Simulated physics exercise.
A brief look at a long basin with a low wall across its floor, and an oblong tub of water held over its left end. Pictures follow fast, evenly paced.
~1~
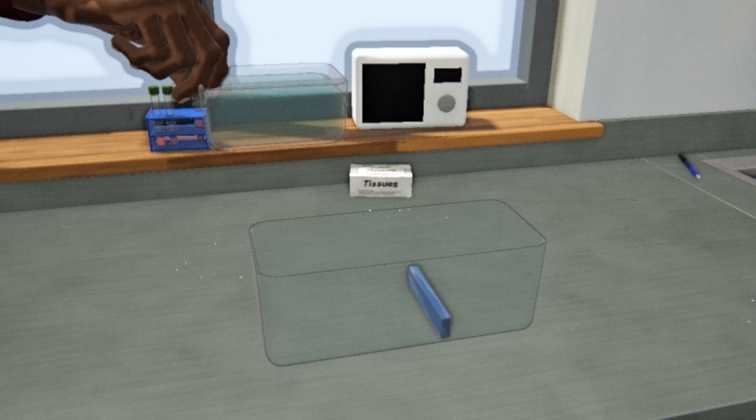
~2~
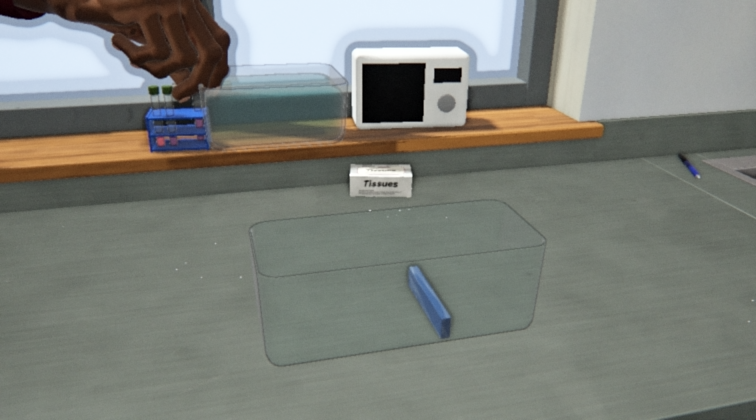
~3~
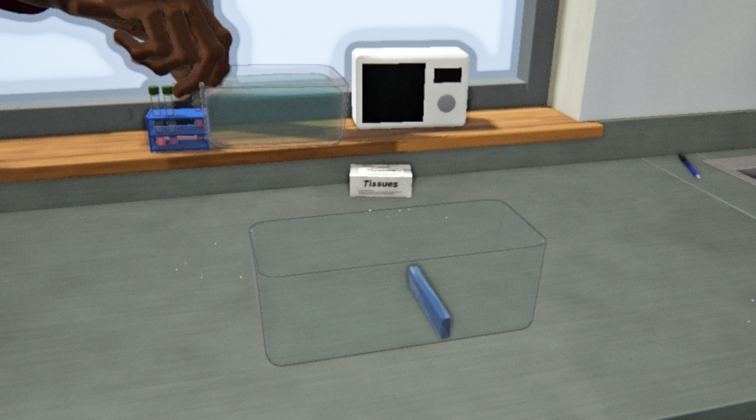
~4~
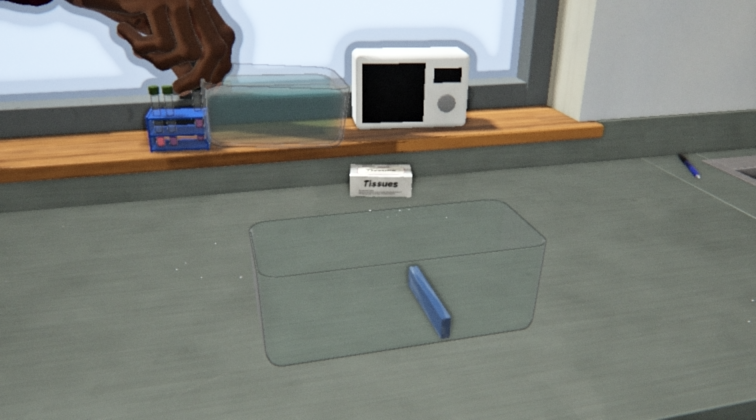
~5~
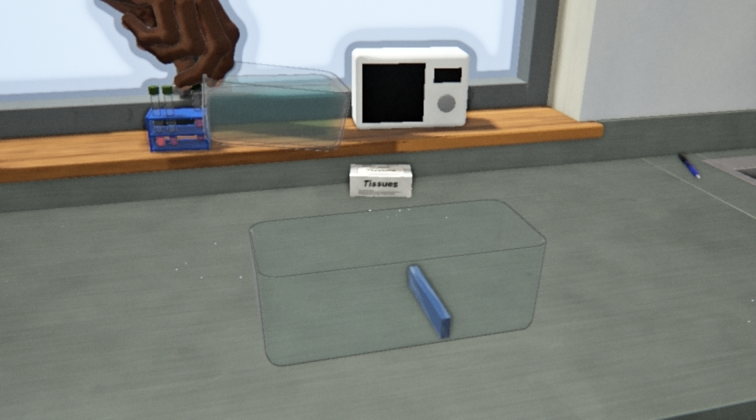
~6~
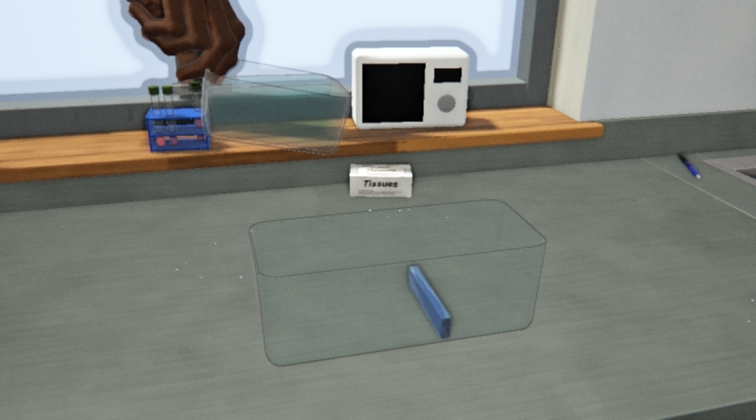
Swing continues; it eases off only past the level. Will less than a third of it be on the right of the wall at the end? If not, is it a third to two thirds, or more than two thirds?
Yes.
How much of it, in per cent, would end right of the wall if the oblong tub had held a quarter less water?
Roughly 10 in a hundred.
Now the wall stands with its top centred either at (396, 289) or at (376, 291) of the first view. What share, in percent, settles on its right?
Respectively 60 and 70 per cent, approximately.
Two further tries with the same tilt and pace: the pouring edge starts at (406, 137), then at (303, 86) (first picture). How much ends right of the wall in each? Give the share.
Roughly 55 per cent, and 15 per cent.
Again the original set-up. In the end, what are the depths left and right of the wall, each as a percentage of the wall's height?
Close to 70 for the left and 30 for the right.
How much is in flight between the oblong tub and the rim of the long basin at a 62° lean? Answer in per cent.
Some 40 per cent, I'd say.
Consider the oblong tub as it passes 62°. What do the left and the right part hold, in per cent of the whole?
Left side 25 in a hundred, right side 0 in a hundred.
A moment on, the oblong tub is tipped part way and 34 per cent is still to pour, 27 is left of the wall and 2 right of it.
Next, the oblong tub is tipped on its side and 6 per cent is still to pour, 75 is left of the wall and 9 right of it.
Then the oblong tub is tipped right over and 0 per cent is still to pour, 78 is left of the wall and 18 right of it.
Later the oblong tub is tipped right over and 0 per cent is still to pour, 78 is left of the wall and 19 right of it.
Finally, 77 per cent lies left of the wall, 19 right of it and 4 outside.
